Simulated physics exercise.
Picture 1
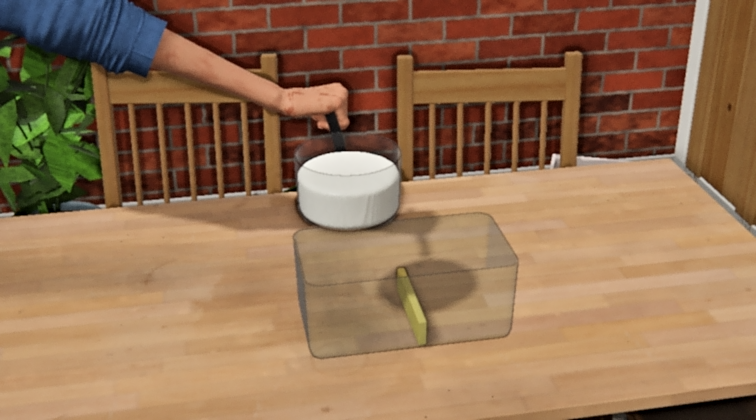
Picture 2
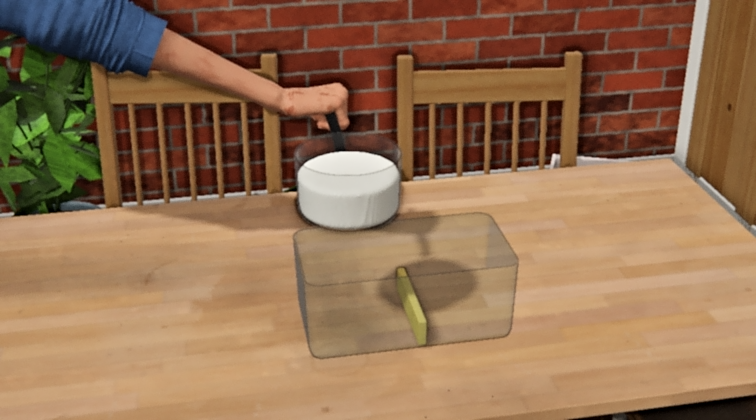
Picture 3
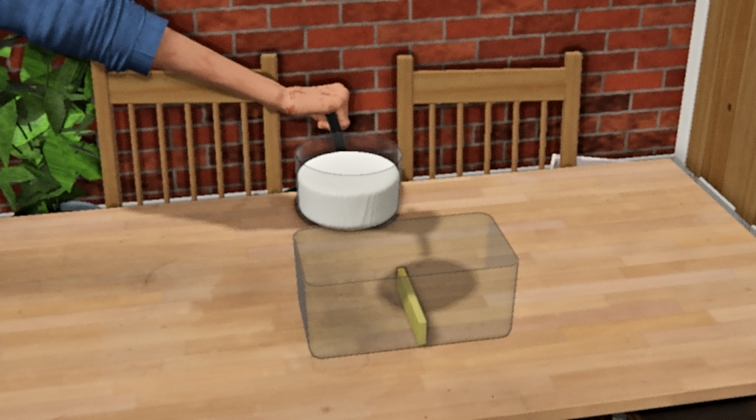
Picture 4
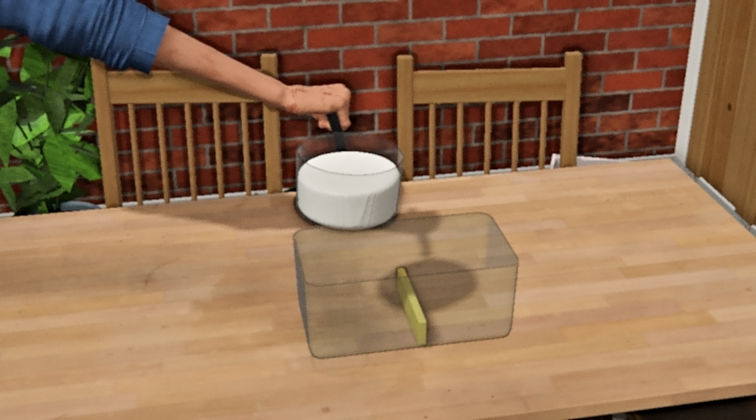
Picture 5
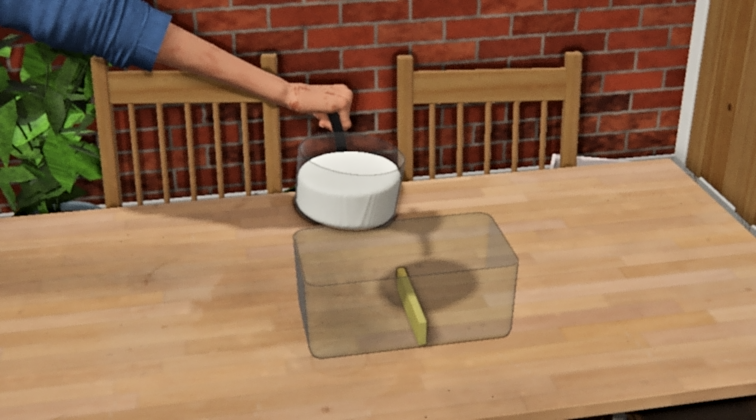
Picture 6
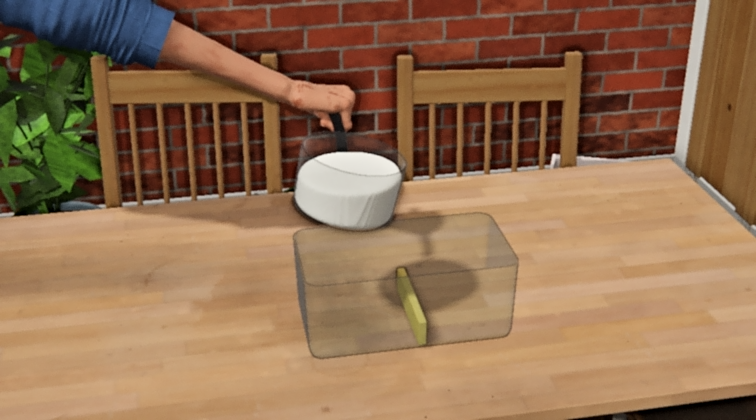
A saucepan of milk, held from behind by a hand reaching in from the left, starts out level above the left end of a clear basin with a low wall across its floor. The pan then tilts slightly toward the right, while the milk stays inside and the basin remains still.
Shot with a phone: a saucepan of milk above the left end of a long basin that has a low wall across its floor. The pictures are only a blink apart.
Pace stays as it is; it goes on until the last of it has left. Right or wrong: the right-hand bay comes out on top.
Right, it does.
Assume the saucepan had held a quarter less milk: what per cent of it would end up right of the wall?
Close to 65 per cent, more or less.
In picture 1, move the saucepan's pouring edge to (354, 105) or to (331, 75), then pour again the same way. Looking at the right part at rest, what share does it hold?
About 40 per cent, then about 20 per cent.
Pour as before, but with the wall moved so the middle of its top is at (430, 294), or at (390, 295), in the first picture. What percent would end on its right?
The first one comes to 50 percent, while the second comes to 95 percent.
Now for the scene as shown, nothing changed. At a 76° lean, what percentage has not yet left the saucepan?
About 60 %.
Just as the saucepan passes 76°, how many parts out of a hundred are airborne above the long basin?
Share: Approx. 30 %.
A moment on, the tilt is 76° and 62 per cent is still to pour, 0 is left of the wall and 10 right of it.
Next, the tilt is 114° and 8 per cent is still to pour, 16 is left of the wall and 70 right of it.
Then the tilt is 119° and 0 per cent is still to pour, 29 is left of the wall and 70 right of it.
Later the tilt is 119° and 0 per cent is still to pour, 31 is left of the wall and 68 right of it.
In the end 31 per cent lies left of the wall, 68 right of it and 0 outside.
